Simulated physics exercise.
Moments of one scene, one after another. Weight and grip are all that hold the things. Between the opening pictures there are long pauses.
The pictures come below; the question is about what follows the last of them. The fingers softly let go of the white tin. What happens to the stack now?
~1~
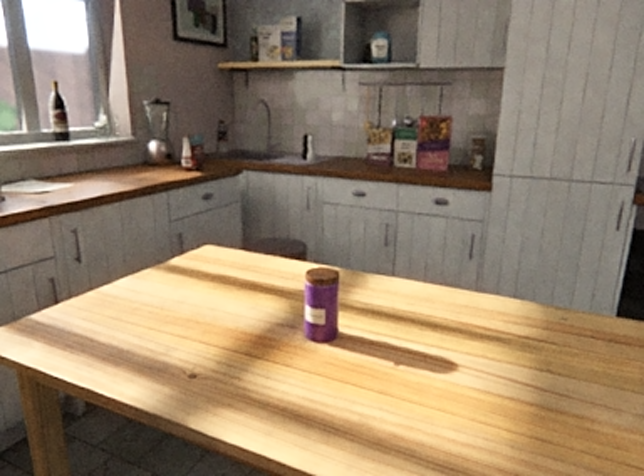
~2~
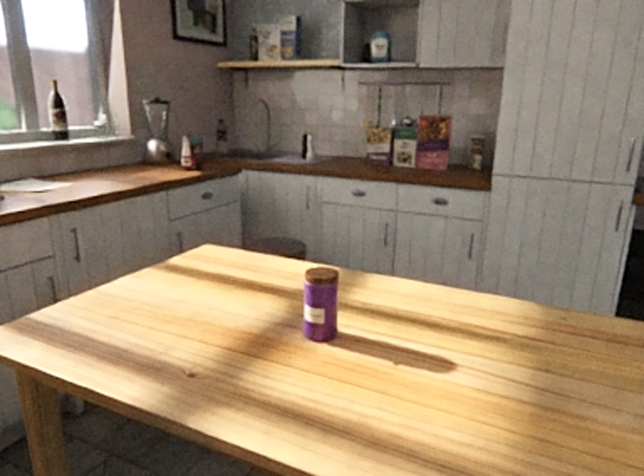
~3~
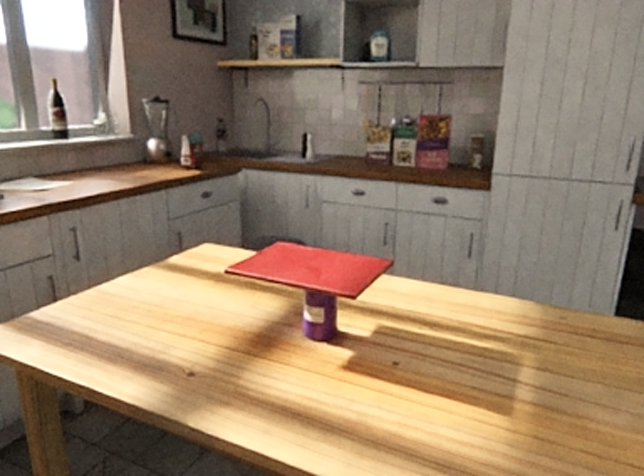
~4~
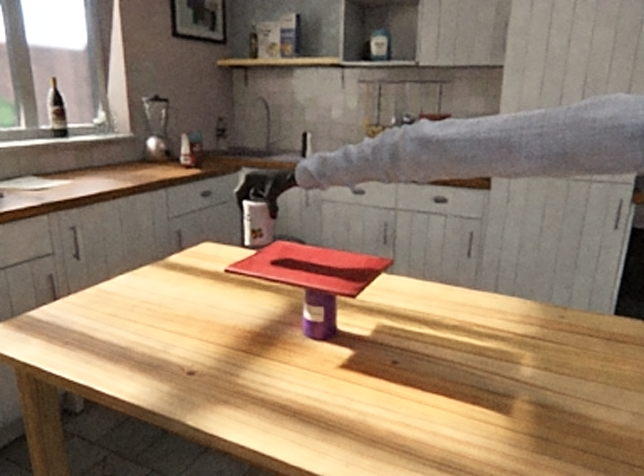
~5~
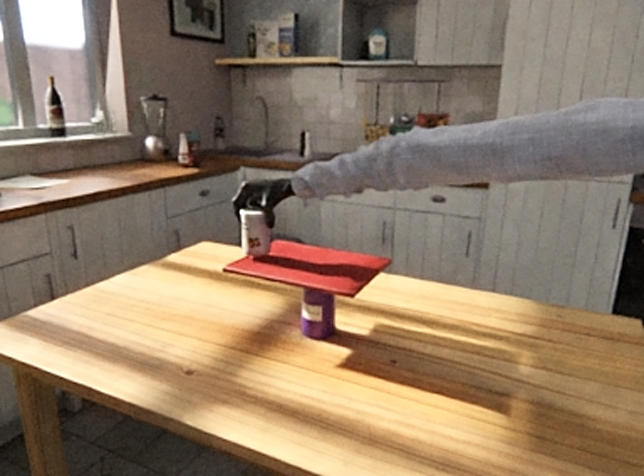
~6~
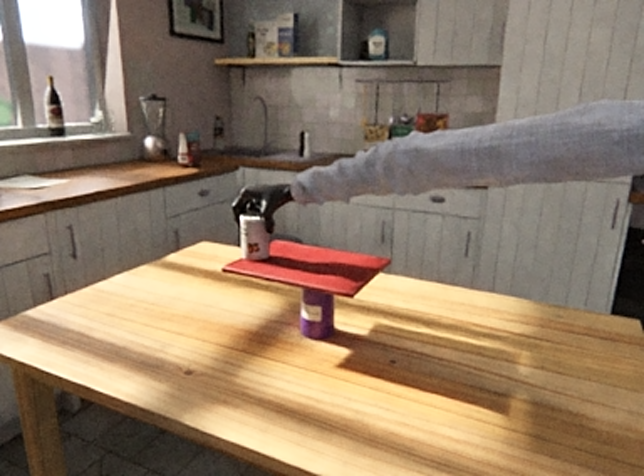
Frankly, it's a failure, that one.
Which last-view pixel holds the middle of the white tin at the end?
Near (224, 304).
Then, 0.40 s after the last picture, white tin now fallen; red lid tipped 71° from how it was.
Then, 0.80 s after the last picture, red lid on its side.
At rest, fallen, white tin and red lid; purple jar in place. Seen from the same camera at the end, white tin near (224, 304). The stack gives way.
